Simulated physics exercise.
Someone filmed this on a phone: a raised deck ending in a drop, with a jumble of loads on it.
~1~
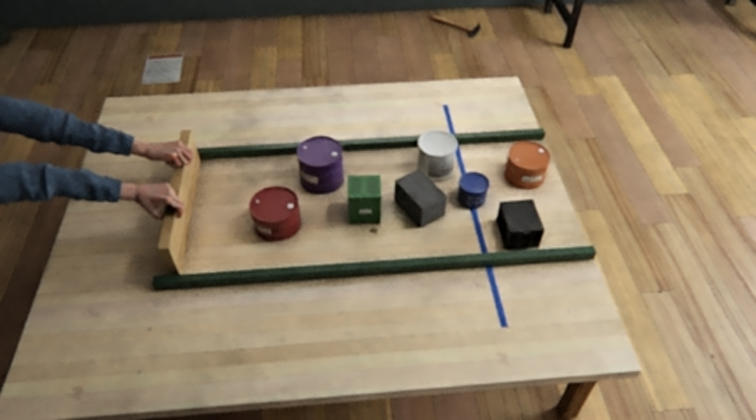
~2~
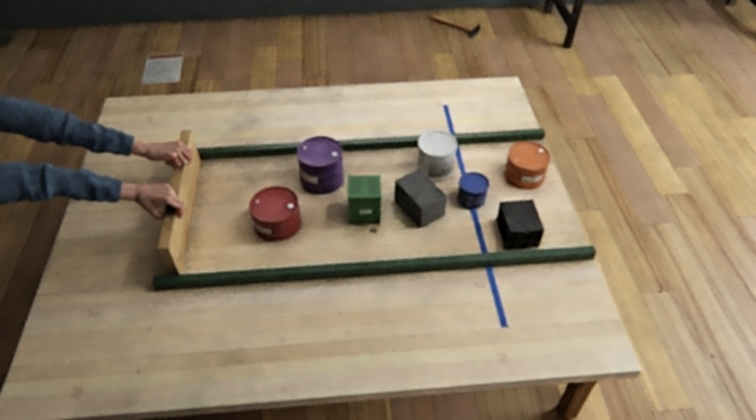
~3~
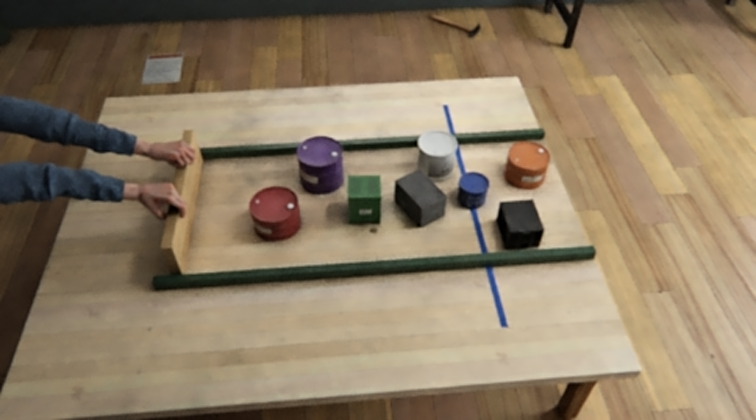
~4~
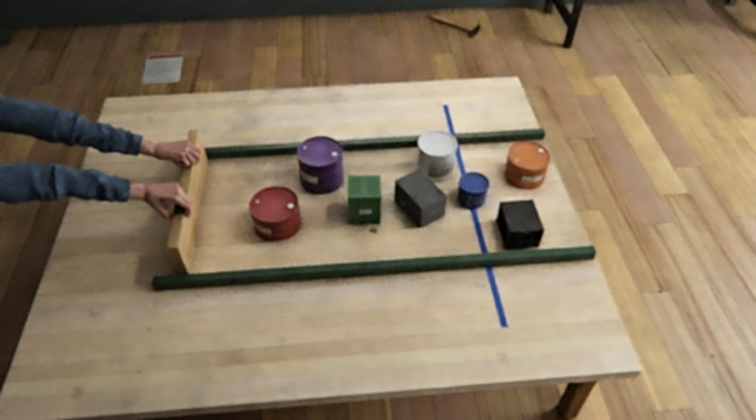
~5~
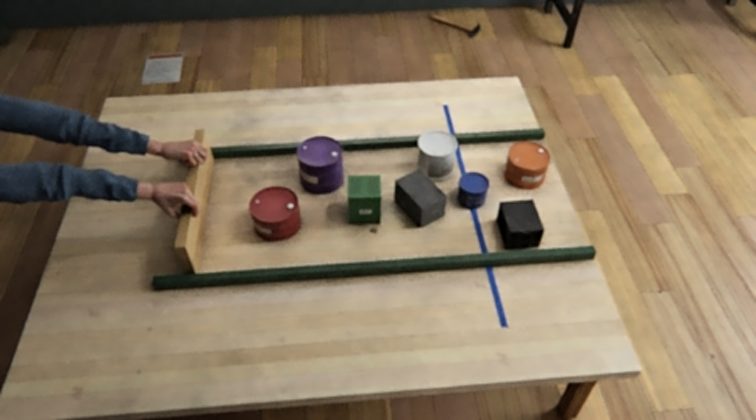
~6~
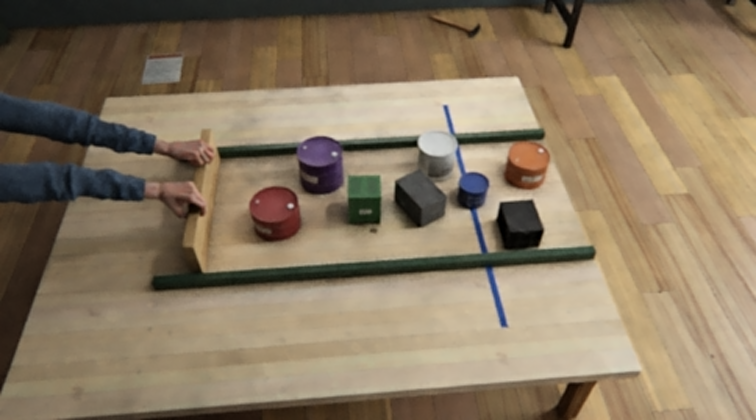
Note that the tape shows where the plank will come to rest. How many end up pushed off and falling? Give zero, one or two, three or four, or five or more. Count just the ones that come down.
One or two fall.
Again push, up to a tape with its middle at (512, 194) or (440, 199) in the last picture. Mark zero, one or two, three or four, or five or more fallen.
In order: 3 or 4 and none at all.
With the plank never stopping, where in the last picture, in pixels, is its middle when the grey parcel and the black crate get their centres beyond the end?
Its middle is about (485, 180) and about (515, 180).
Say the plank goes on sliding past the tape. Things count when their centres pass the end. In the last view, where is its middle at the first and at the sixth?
At roughly (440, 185), then roughly (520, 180).
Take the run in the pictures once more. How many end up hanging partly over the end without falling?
It would come to 1.
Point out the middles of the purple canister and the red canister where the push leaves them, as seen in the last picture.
Positions - first (486, 155), then (499, 204).
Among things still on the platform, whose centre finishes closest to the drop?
It's the grey parcel that ends nearest.
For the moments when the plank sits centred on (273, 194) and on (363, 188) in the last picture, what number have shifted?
In order, the tallies are 1 and 5.
A little later, none off yet; orange canister at rest near (527, 165); black crate at rest near (520, 224); blue pail at rest near (473, 191).
When it is over, the number that fall off is one or two; down, blue pail and orange canister.
